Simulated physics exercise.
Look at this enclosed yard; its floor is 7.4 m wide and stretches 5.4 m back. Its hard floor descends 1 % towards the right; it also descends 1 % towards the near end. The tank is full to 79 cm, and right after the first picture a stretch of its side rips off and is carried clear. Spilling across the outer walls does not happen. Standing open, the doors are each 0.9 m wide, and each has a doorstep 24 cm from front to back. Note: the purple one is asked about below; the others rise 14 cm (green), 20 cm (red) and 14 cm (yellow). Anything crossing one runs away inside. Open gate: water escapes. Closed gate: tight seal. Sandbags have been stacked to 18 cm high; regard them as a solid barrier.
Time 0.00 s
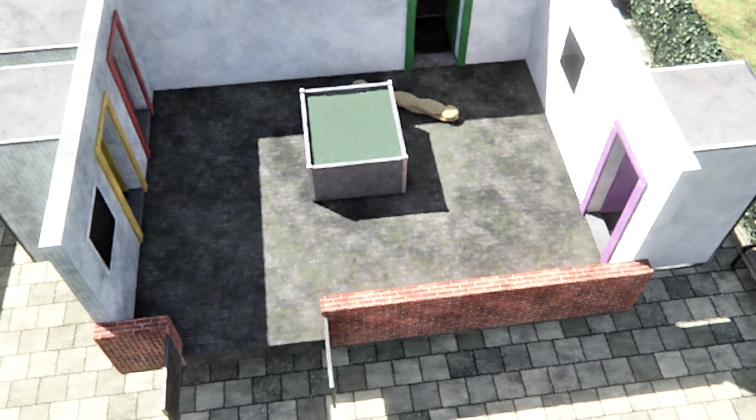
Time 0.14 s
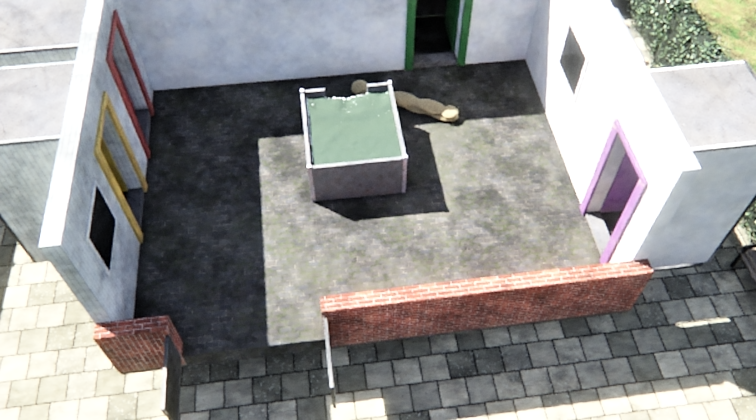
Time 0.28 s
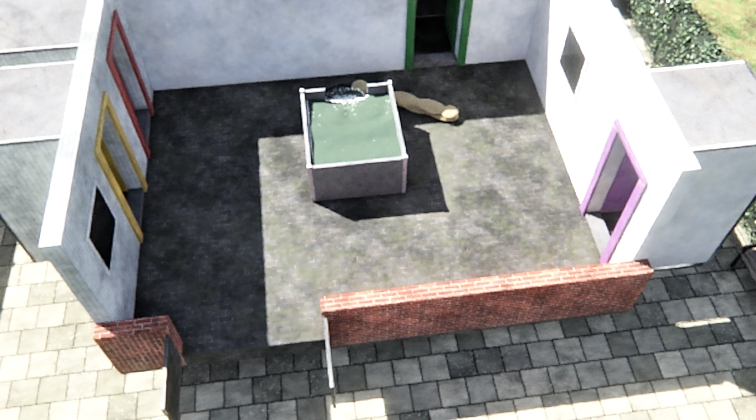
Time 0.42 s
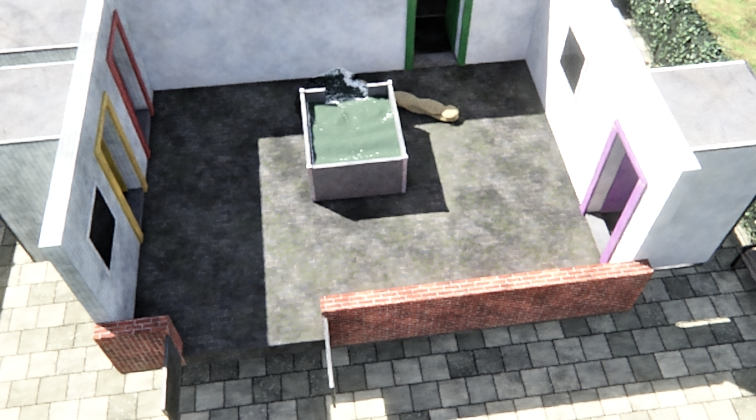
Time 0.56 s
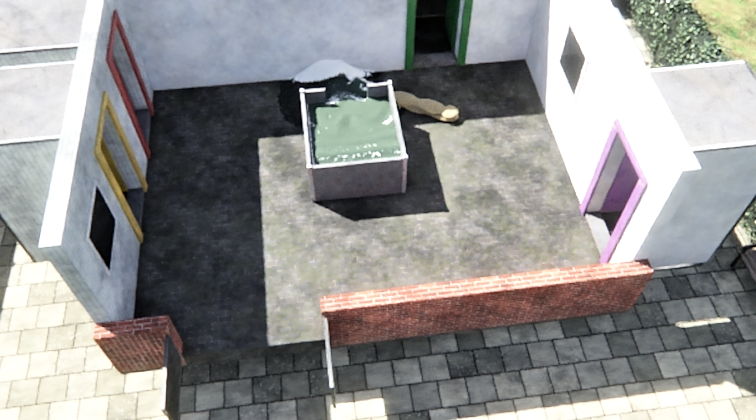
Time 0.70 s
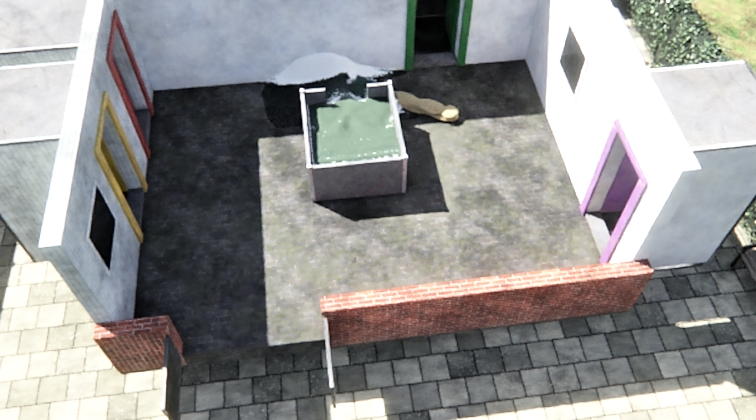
Walled yard with coloured doorways and a central tank of greenish water pouring out its far side and spreading across the floor.
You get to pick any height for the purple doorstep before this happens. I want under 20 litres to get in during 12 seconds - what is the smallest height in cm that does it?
You would need about 6 cm.
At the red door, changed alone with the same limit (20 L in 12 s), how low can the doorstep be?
At red, roughly 16 cm.
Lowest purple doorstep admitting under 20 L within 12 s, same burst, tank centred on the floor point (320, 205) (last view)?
Then roughly 6.0 cm.
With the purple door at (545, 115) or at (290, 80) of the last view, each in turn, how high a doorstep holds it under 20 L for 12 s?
8.5 and 23 cm.
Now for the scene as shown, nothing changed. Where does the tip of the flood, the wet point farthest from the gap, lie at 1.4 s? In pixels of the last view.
The tip of the flood lies near (163, 96).
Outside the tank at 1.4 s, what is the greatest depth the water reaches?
Max depth: Near 48 cm.
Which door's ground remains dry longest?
Purple, last of all.
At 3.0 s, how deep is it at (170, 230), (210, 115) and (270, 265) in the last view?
Around 2 cm, 4 cm and 0 cm.
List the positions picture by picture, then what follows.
In the first picture, still water, 79 cm deep, in the tank at (352, 126); the purple door at (610, 200) is dry.
In the second picture, water pours out on the far side and has run 0.4 m, to a hidden place; about 12 cm deep outside, 79 cm at the back.
In the third picture, the gap is on the far side, the front 0.9 m out at a hidden place; the back of the tank holds 79 cm.
In the fourth picture, water pours out on the far side and has run 1.3 m, to (315, 78); about 12 cm deep outside, 76 cm at the back.
In the fifth picture, the front is at (288, 81), 1.4 m from the gap on the far side; 2.1 m2 of floor is wet, 68 cm left at the back.
In the sixth picture, the front is at (266, 83), 1.7 m from the gap on the far side; 2.5 m2 of floor is wet, 67 cm left at the back; 4.0 m in a straight line remain to the purple door at (610, 200).
After 1.4 s water covers 15 % of the floor, deepest (48 cm) near (331, 81); it has not reached the purple door.
After 3.0 s water covers 40 % of the floor, deepest (32 cm) near (362, 98); it has not reached the purple door.
After 12.0 s water covers 90 % of the floor, deepest (9 cm) near (614, 291); 8 cm at the purple door, 6 litres in over its 8 cm doorstep.
At the purple door as built, the water arrived by 3.6 s and peaked near 10 cm at 9.2 s.
With a doorstep of 5 cm, 32 litres would have come in within the 12 s; with 7 cm, 12 litres. So under 20 litres takes about 6 cm.
